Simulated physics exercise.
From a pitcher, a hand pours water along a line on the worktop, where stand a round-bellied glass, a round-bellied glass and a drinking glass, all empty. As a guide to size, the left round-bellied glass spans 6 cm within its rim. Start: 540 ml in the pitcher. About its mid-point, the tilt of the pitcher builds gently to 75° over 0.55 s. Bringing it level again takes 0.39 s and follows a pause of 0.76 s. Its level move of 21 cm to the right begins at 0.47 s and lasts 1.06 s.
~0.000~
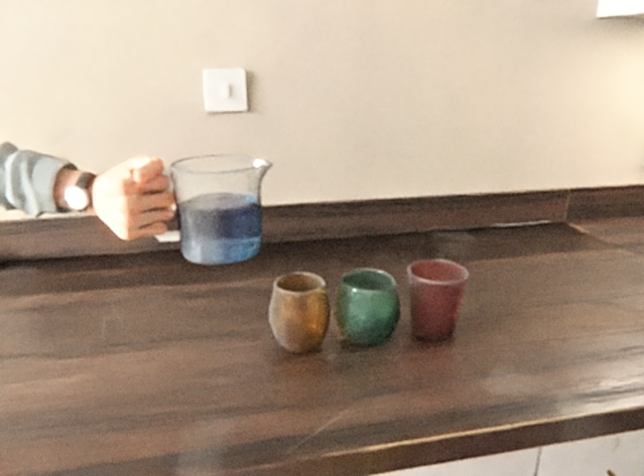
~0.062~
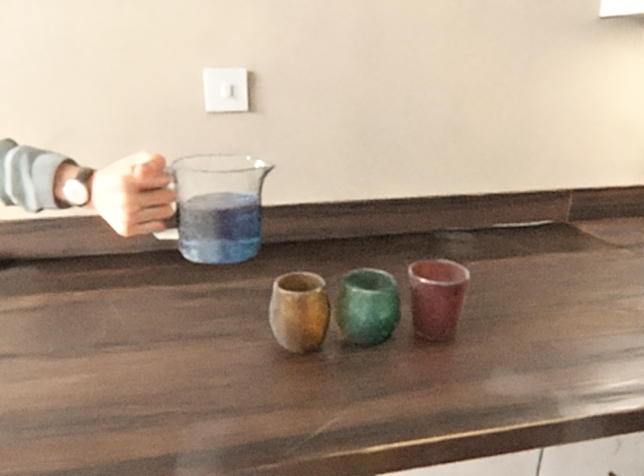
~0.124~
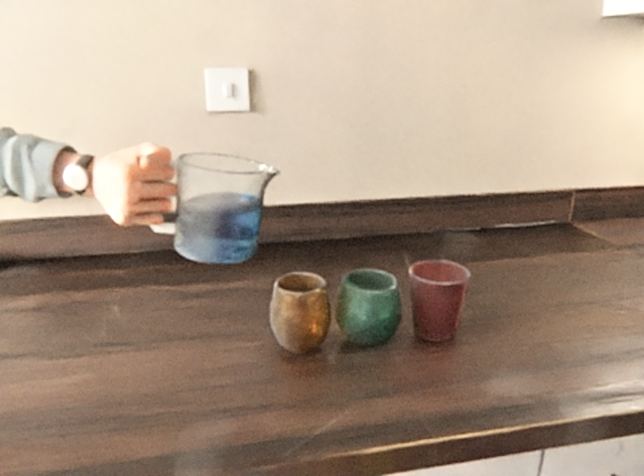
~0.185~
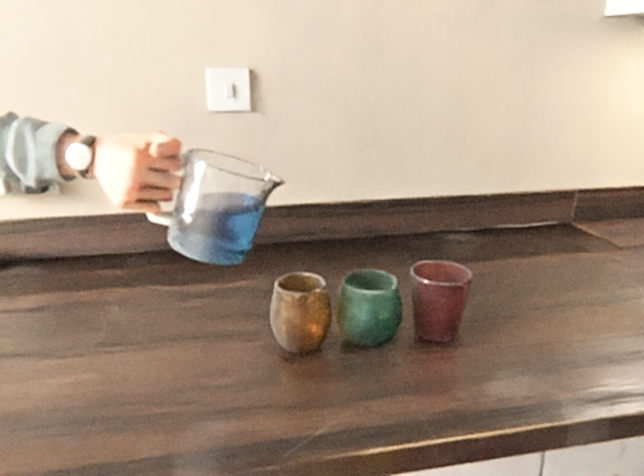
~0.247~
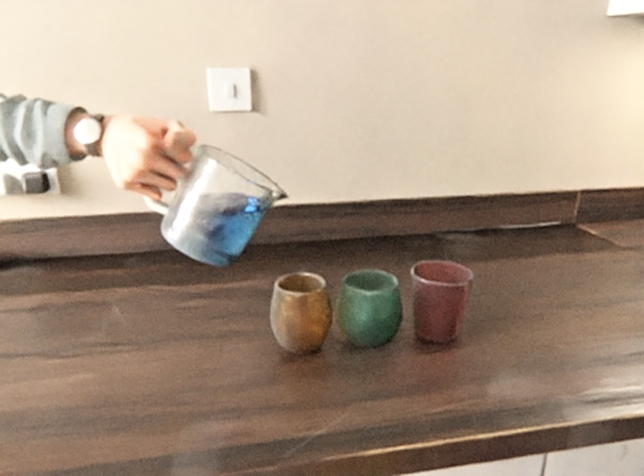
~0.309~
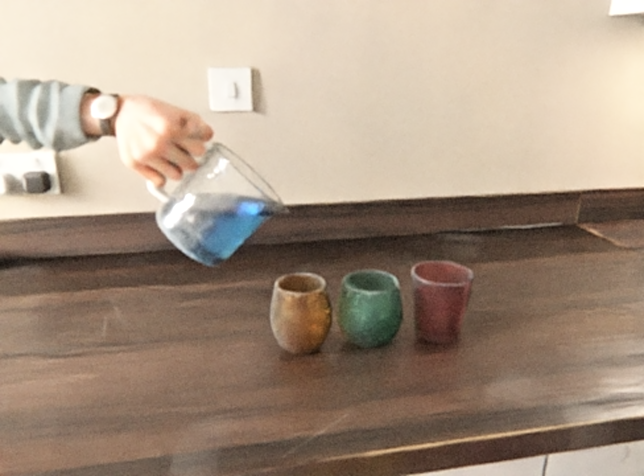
On a dark wooden worktop against a pale wall, a hand holds a clear pitcher of blue liquid upright, to the left of an amber, a green and a red glass. The hand then rises and turns, tilting the pitcher steeply to the right, while the three glasses stay still.
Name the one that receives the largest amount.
Looks like the inner container wins.
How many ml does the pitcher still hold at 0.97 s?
Roughly 230 ml.
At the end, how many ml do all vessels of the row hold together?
Around 250 ml.
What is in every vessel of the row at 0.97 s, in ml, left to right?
I'd put it at some 70 ml left, 90 ml in the middle and 0 ml right.
Then, 0.69 s in, the tilt is 75° and from the left they hold 90 ml, 0 ml, 0 ml, the pitcher 330 ml, and 0 ml is on the worktop.
Then, 0.97 s in, the tilt is 75° and from the left they hold 70 ml, 85 ml, 0 ml, the pitcher 230 ml, and 105 ml is on the worktop.
Then, 1.26 s in, the tilt is 75° and from the left they hold 65 ml, 125 ml, 20 ml, the pitcher 155 ml, and 155 ml is on the worktop.
Then, 1.58 s in, the tilt is 15° and from the left they hold 65 ml, 125 ml, 65 ml, the pitcher 125 ml, and 155 ml is on the worktop.
Finally, from the left they hold 65 ml, 125 ml, 65 ml, the pitcher 125 ml, and 165 ml is on the worktop.
